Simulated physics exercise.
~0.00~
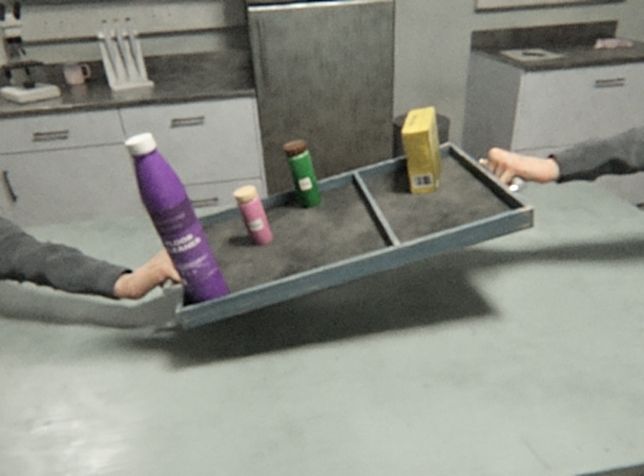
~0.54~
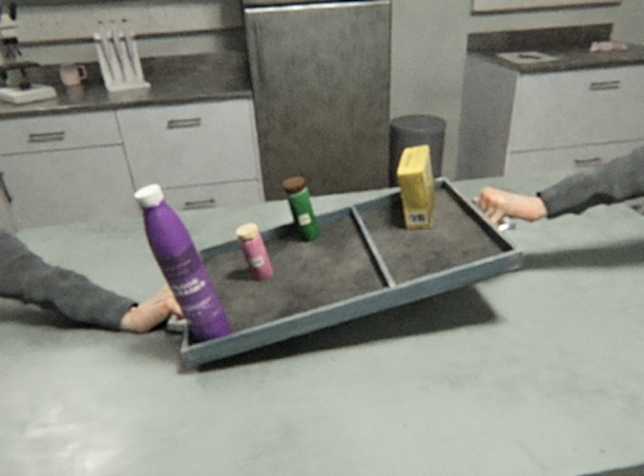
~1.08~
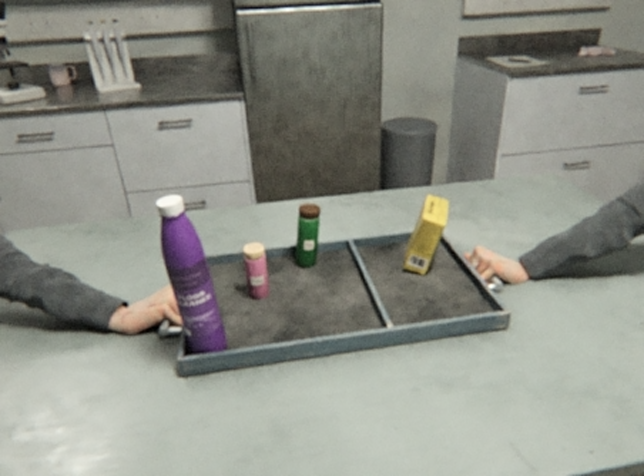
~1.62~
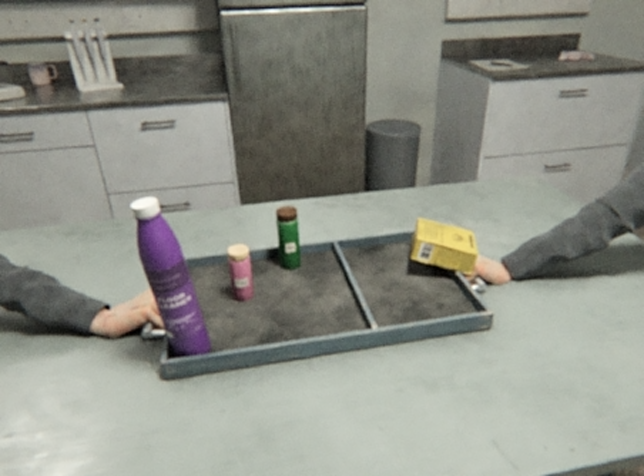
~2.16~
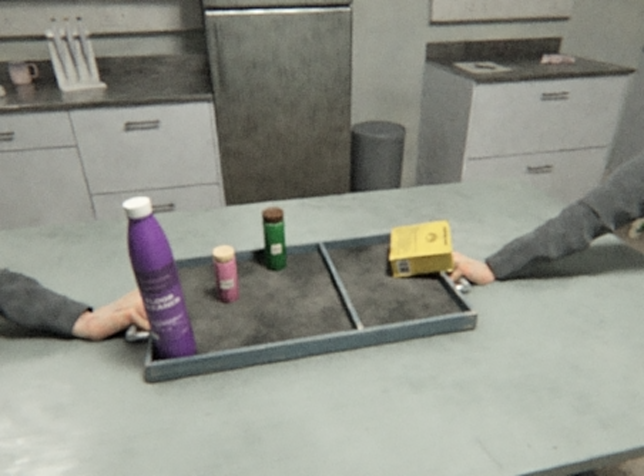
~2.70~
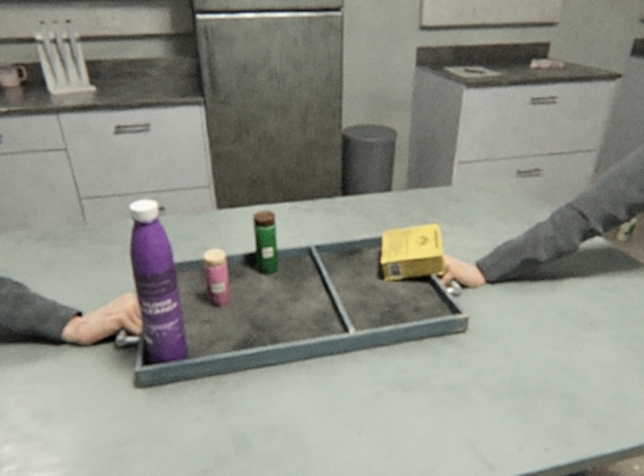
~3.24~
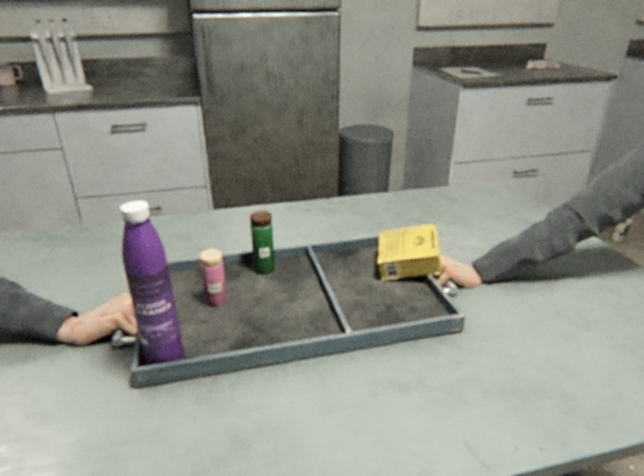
In a grey kitchen or lab with cabinets, a steel fridge and a dark bin behind, a pale table is seen from the front and slightly above. Two hands hold a divided tray tilted down to the left, carrying a tall purple bottle, a pink shaker and a green shaker on the left and a yellow packet on the right. The left edge rests low, then the right side drops until the tray lies flat. The yellow packet tips and falls onto its side, while the bottle and both shakers end upright, with the hands still at the tray.
